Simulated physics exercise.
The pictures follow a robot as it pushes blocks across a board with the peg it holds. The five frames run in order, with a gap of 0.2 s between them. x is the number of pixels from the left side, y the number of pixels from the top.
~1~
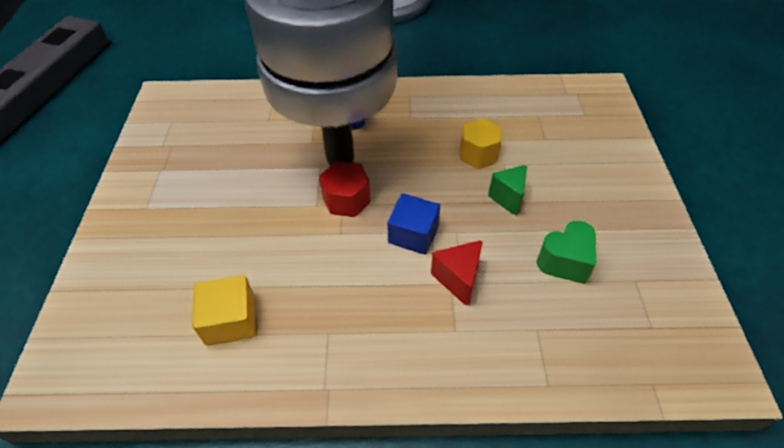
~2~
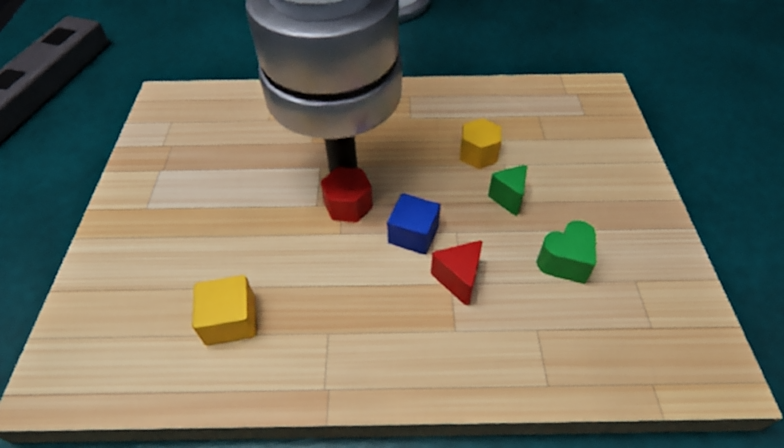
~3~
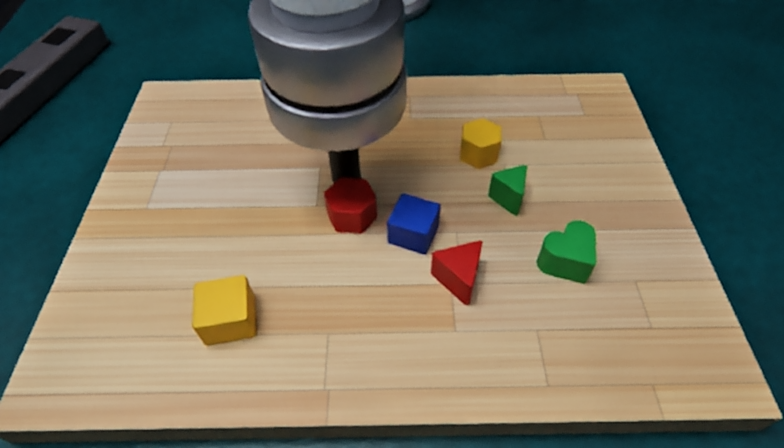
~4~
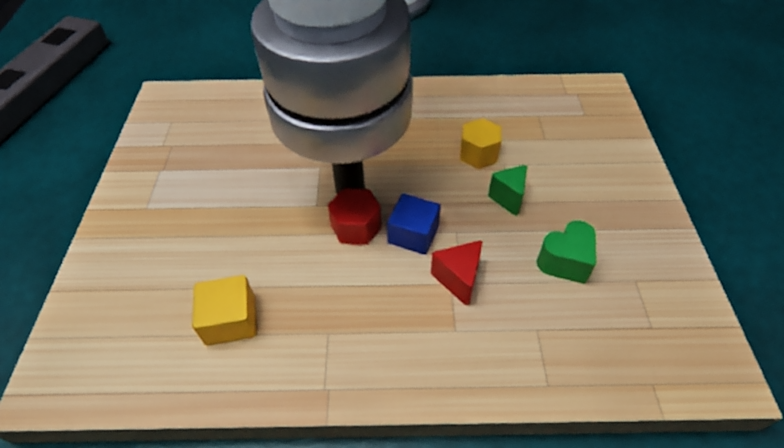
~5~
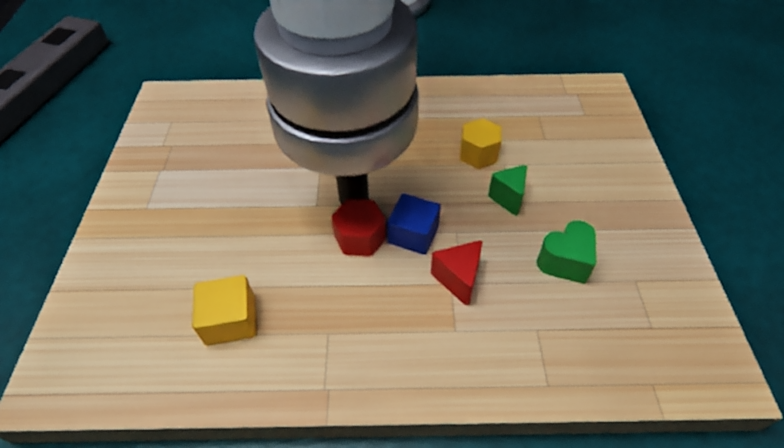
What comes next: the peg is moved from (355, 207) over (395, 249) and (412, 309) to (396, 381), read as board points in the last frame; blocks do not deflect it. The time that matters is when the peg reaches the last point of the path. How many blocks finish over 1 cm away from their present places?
Counting only shifts above 1 cm, I get two blocks.
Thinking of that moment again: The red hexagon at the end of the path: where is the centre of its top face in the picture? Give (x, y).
The red hexagon ends near (364, 261).
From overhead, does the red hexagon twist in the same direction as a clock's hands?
I expect so.
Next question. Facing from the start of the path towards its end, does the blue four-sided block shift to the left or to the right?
Leftward.
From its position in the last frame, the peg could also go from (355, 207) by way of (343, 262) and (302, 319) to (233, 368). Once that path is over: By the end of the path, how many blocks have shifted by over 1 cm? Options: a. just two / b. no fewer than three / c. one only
c - one only.
On the path given first. One third of the way, peg at (395, 241); red hexagon at (366, 255), turned 50° clockwise; blue four-sided block at (432, 221), turned 40° anticlockwise.
Two thirds of the way, peg at (413, 302); red hexagon at (364, 261), turned 65° clockwise; blue four-sided block at (433, 221), turned 45° anticlockwise.
At the end, peg at (396, 375); red hexagon at (364, 261), turned 65° clockwise; blue four-sided block at (433, 221), turned 45° anticlockwise; red three-sided block in place.
